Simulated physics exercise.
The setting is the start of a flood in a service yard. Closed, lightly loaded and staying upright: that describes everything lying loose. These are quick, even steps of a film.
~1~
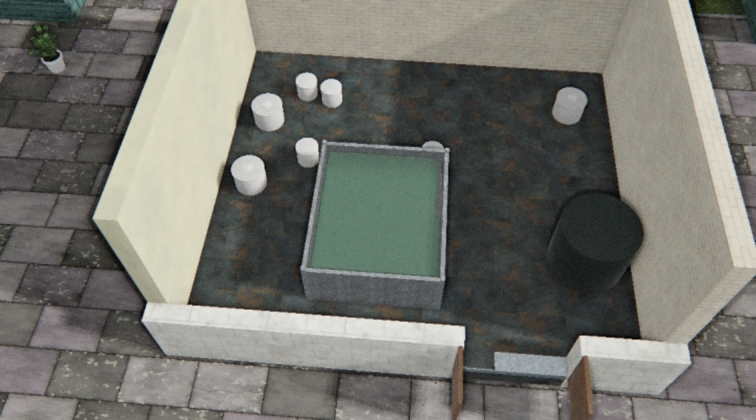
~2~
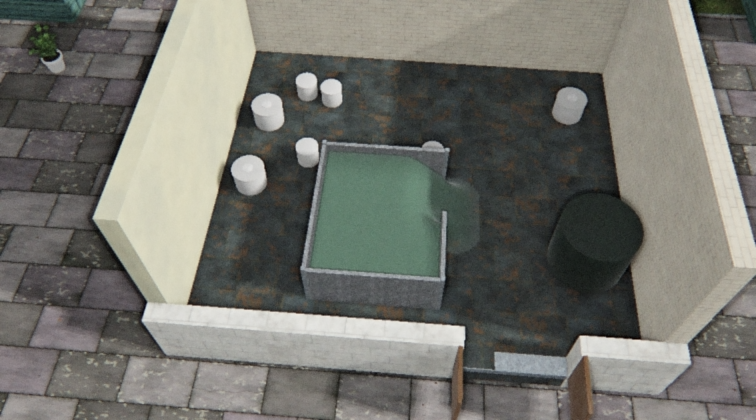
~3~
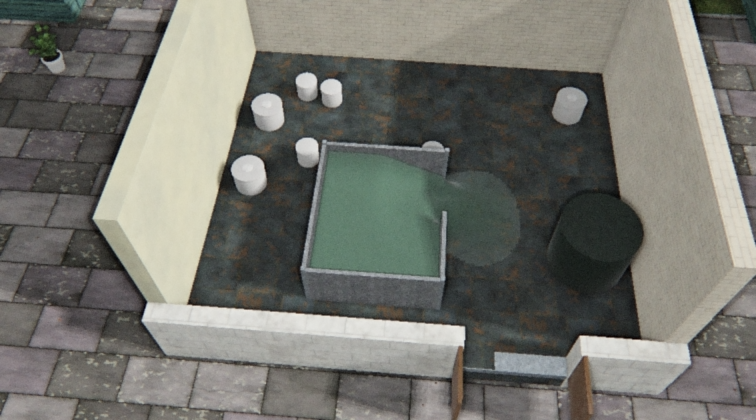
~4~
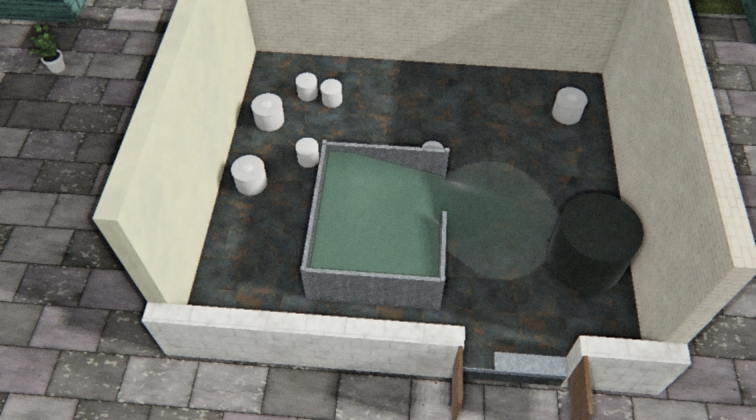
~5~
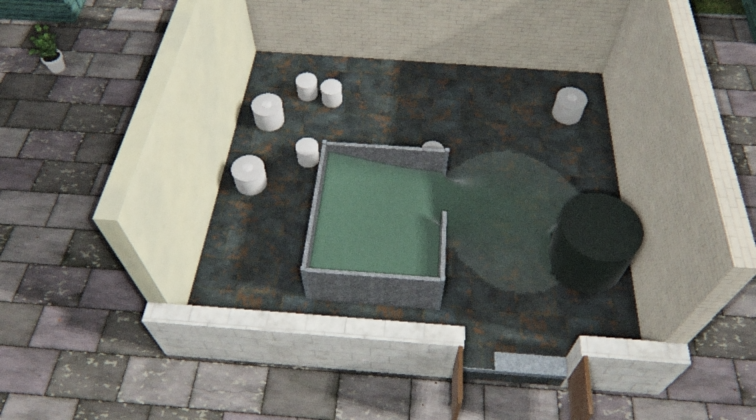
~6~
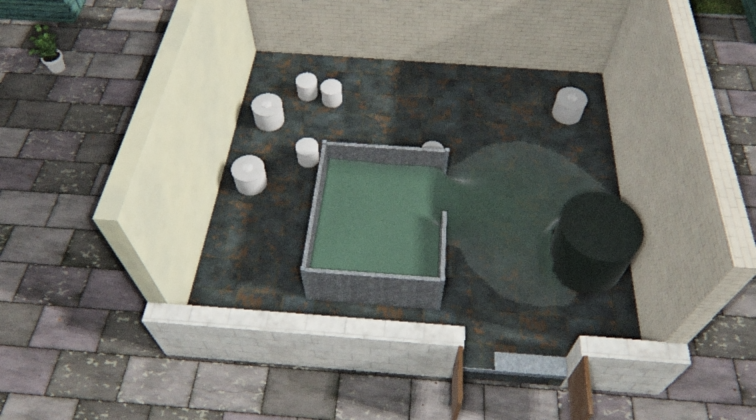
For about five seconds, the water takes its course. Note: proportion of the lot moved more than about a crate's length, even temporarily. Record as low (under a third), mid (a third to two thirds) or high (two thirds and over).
Mid.
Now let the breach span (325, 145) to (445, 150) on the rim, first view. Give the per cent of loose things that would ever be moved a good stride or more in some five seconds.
Near 100 %.
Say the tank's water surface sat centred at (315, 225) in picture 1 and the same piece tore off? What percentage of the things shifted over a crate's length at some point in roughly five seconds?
Near 30 in a hundred.
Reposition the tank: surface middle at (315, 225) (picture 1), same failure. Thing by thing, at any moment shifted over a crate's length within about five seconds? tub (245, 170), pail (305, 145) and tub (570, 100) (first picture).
Object by object: Below the mark, below the mark, over the mark.
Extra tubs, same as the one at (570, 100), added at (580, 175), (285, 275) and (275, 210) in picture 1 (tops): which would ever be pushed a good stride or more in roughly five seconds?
Sequence: Travels that far, doesn't go far, doesn't go far.
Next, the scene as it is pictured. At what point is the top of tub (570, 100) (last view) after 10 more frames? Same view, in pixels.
Near (591, 56).
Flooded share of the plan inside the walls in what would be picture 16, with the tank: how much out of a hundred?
I'd put it at around 45 in a hundred.
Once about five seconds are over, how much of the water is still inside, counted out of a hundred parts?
That comes to roughly 92 parts in a hundred.
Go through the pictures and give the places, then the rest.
A pail at (331, 87) rests on the ground; a pail at (307, 146), on the bottom; 0 of 7 have shifted, in the first picture.
A pail at (331, 87) rests on the ground; a pail at (307, 146) rests on the ground; 0 of 7 have shifted, in the second picture.
A pail at (331, 87), on the bottom; a pail at (307, 146), on the bottom; 0 of 7 have shifted, in the third picture.
A pail at (331, 87) rests on the ground; a pail at (307, 146), on the bottom; 0 of 7 have shifted, in the fourth picture.
A pail at (331, 87) rests on the ground; a pail at (307, 146) rests on the ground; 0 of 7 have shifted, in the fifth picture.
A pail at (331, 87), on the bottom; a pail at (307, 146) rests on the ground; 0 of 7 have shifted, in the sixth picture.
A moment on, 0 of 7 are well off their spots; 0 afloat.
Next, 1 of 7 are well off their spots; 1 afloat.
Later, 1 of 7 are well off their spots; 1 afloat.
In the end, 3 of 7 are well off their spots, and 3 have been at some point; 3 afloat.
